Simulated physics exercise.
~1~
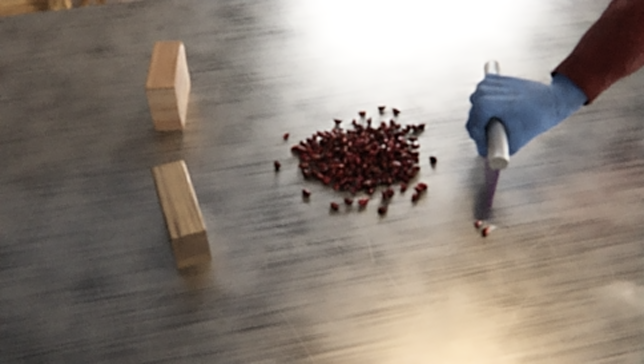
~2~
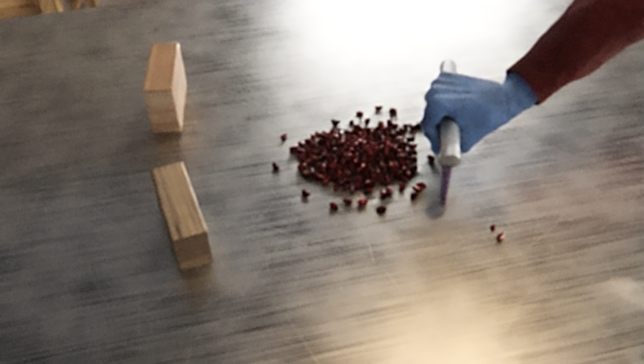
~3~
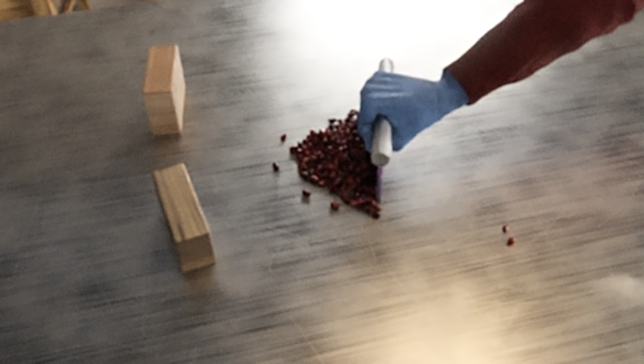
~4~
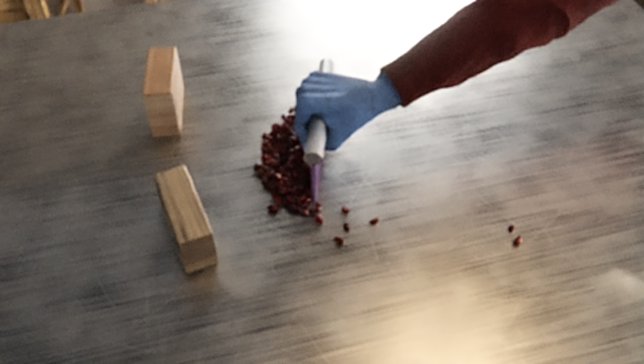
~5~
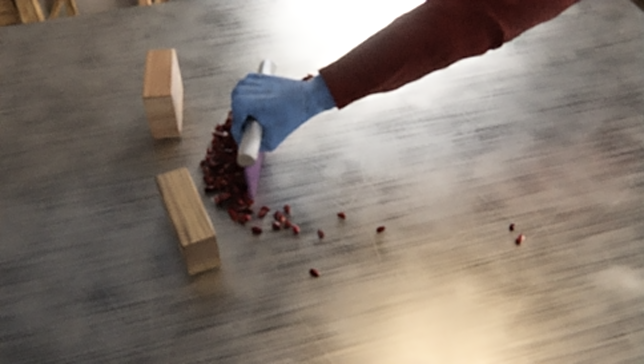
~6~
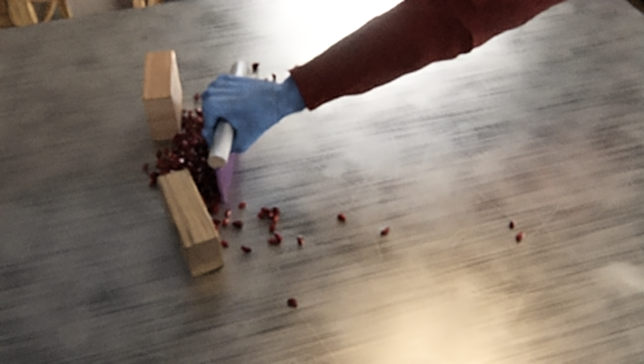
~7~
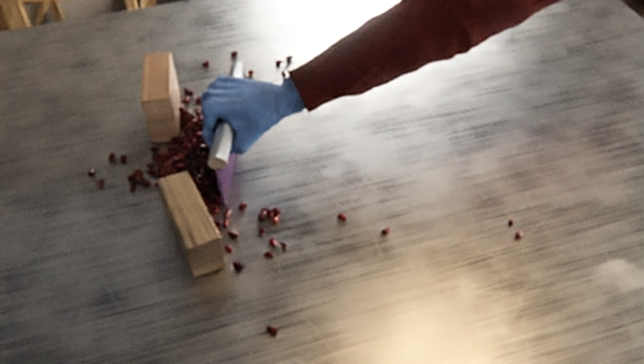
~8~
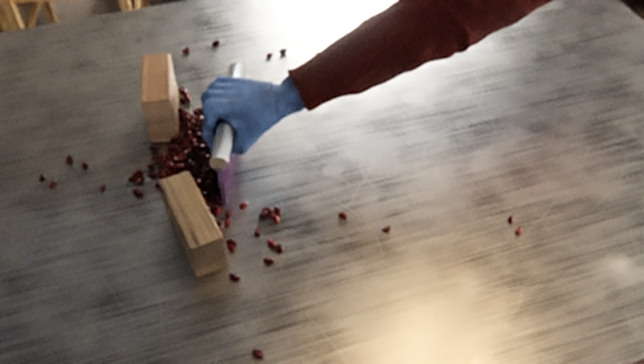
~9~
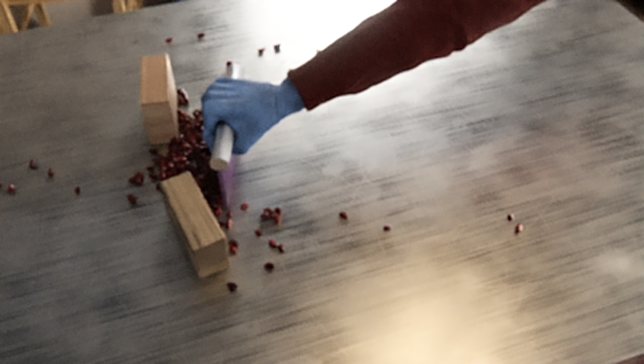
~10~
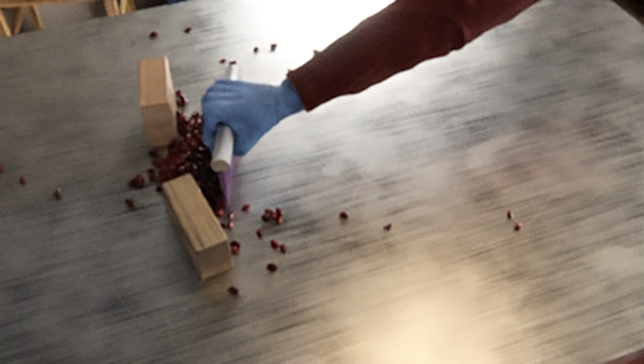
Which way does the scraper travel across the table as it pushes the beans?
The scraper travels to the left, towards the two wooden blocks.
